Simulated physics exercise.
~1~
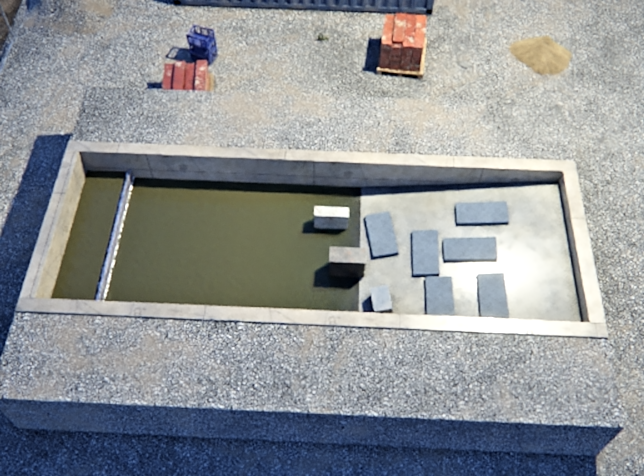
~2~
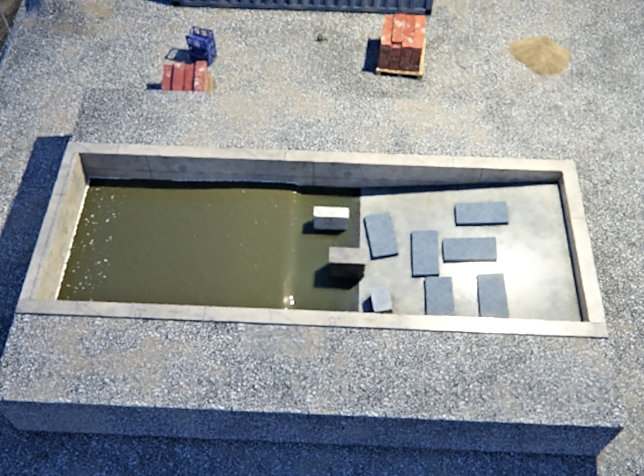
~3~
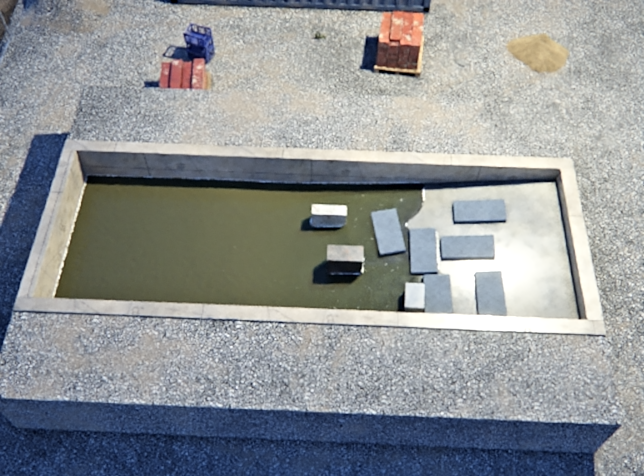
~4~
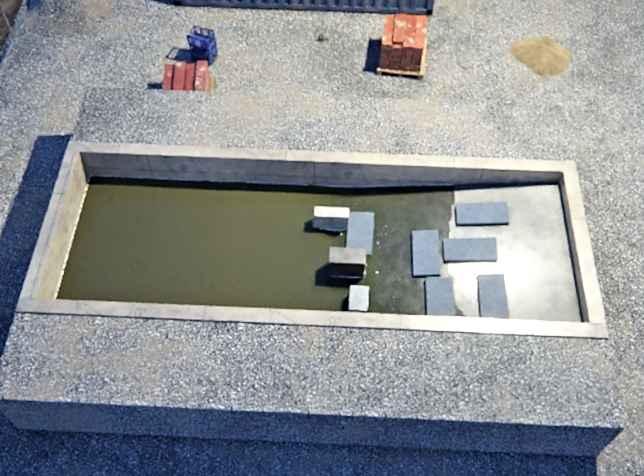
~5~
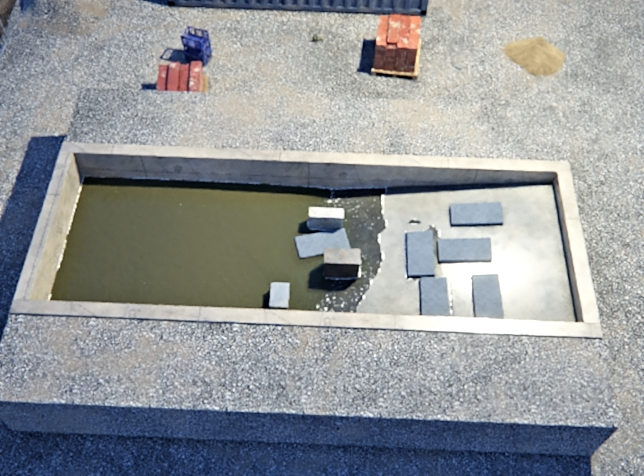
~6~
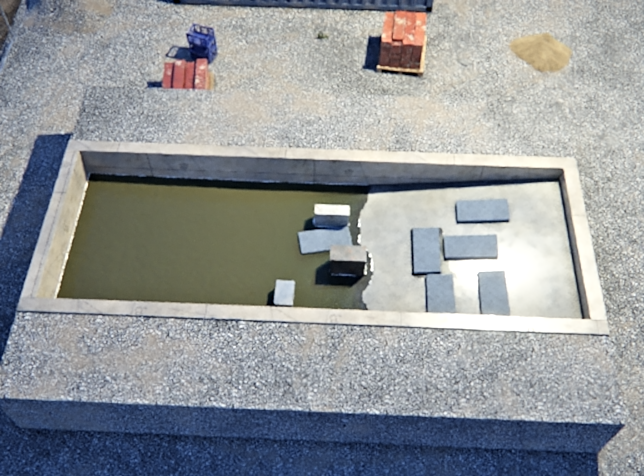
The clip opens on a long concrete basin set in gravel, with murky green water on the left, a thin barrier near its left end, and grey slabs scattered over the pale slope on the right. The barrier is gone a moment later, and a low swell crosses the water to the right. Water runs up the slope, nudging the nearest slab and a small block slightly right. Both are then carried left as dark water spreads farther among the slabs. The water draws back with a ragged edge, leaving the shifted slab turned beside two upright blocks and the small block farther left, while the other slabs remain in place.
